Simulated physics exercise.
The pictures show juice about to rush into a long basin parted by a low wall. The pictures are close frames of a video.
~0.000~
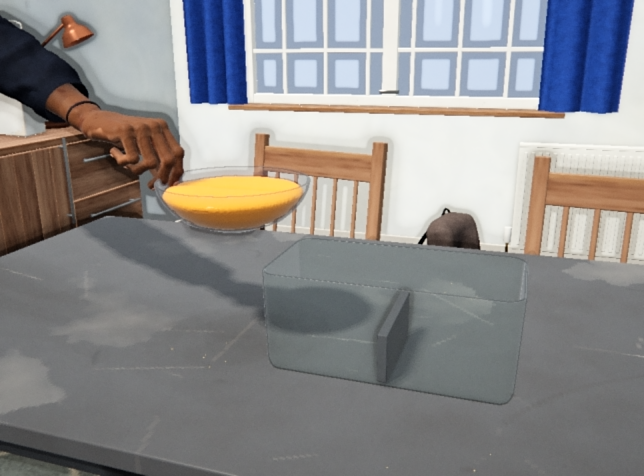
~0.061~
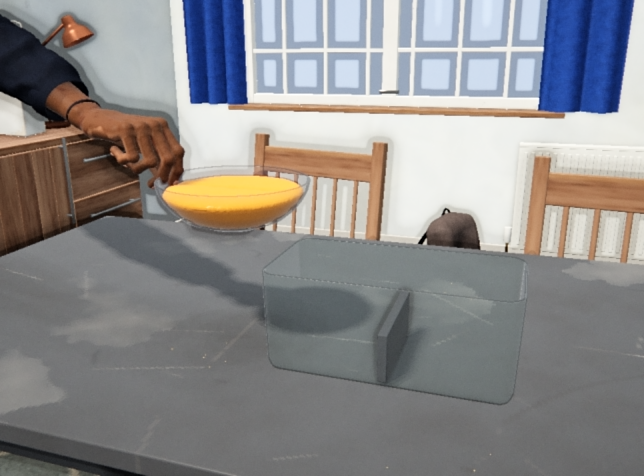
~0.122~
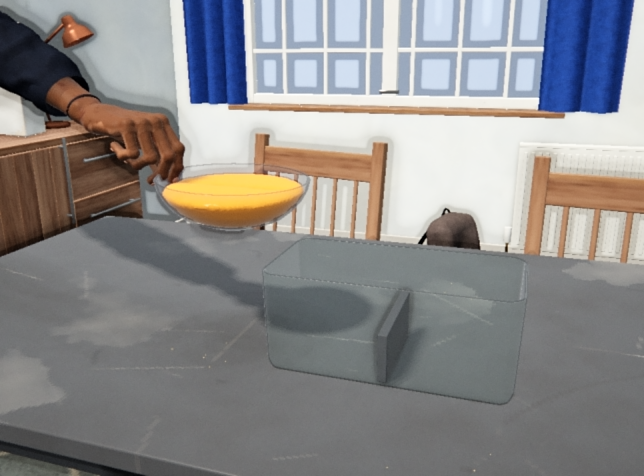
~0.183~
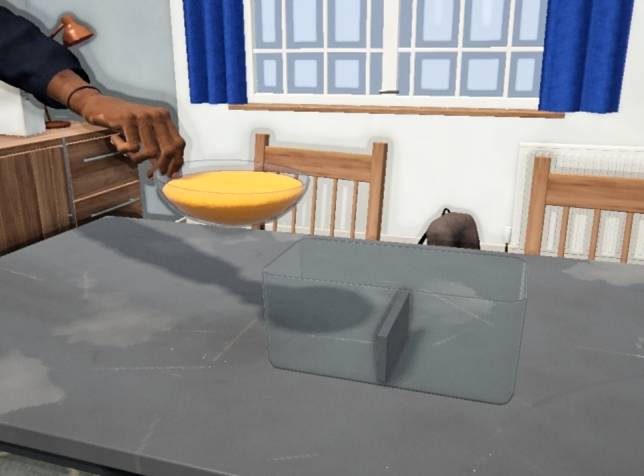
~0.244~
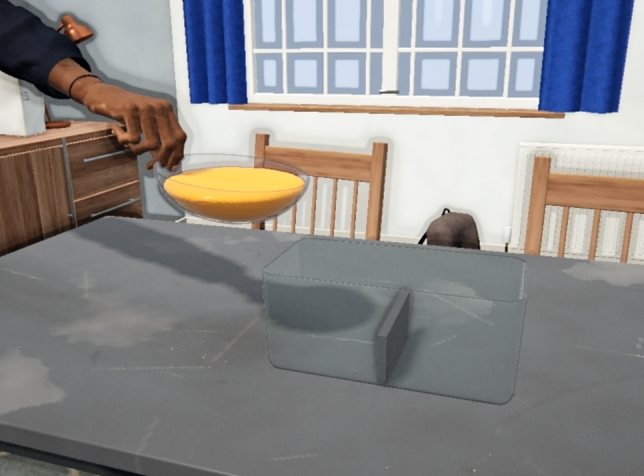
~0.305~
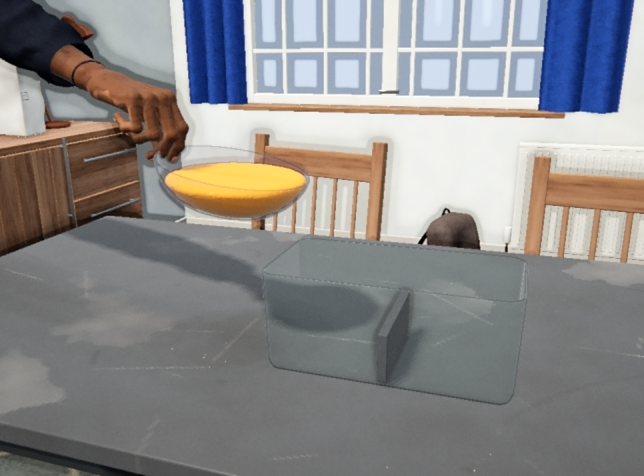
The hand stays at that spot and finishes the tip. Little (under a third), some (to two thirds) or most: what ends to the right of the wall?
It comes to under a third.
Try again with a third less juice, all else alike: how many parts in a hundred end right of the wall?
It comes to 0 per cent or so.
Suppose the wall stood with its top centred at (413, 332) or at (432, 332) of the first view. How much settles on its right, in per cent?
Roughly 15 per cent, and 10 per cent.
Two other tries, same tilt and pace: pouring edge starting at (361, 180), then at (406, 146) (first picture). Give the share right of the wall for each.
First some 95, then 80 per cent.
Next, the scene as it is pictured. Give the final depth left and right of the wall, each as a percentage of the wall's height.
Left about 60, right about 10.
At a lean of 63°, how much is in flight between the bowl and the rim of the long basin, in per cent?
Some 40 per cent.
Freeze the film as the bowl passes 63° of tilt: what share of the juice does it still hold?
Roughly 25 in a hundred.
A moment on, the bowl is tipped part way and 23 per cent is still to pour, 37 is left of the wall and 1 right of it.
Next, the bowl is tipped on its side and 0 per cent is still to pour, 83 is left of the wall and 16 right of it.
Then the bowl is tipped right over and 0 per cent is still to pour, 83 is left of the wall and 16 right of it.
Later the bowl is tipped right over and 0 per cent is still to pour, 83 is left of the wall and 16 right of it.
At rest 83 per cent lies left of the wall, 16 right of it and 1 outside.
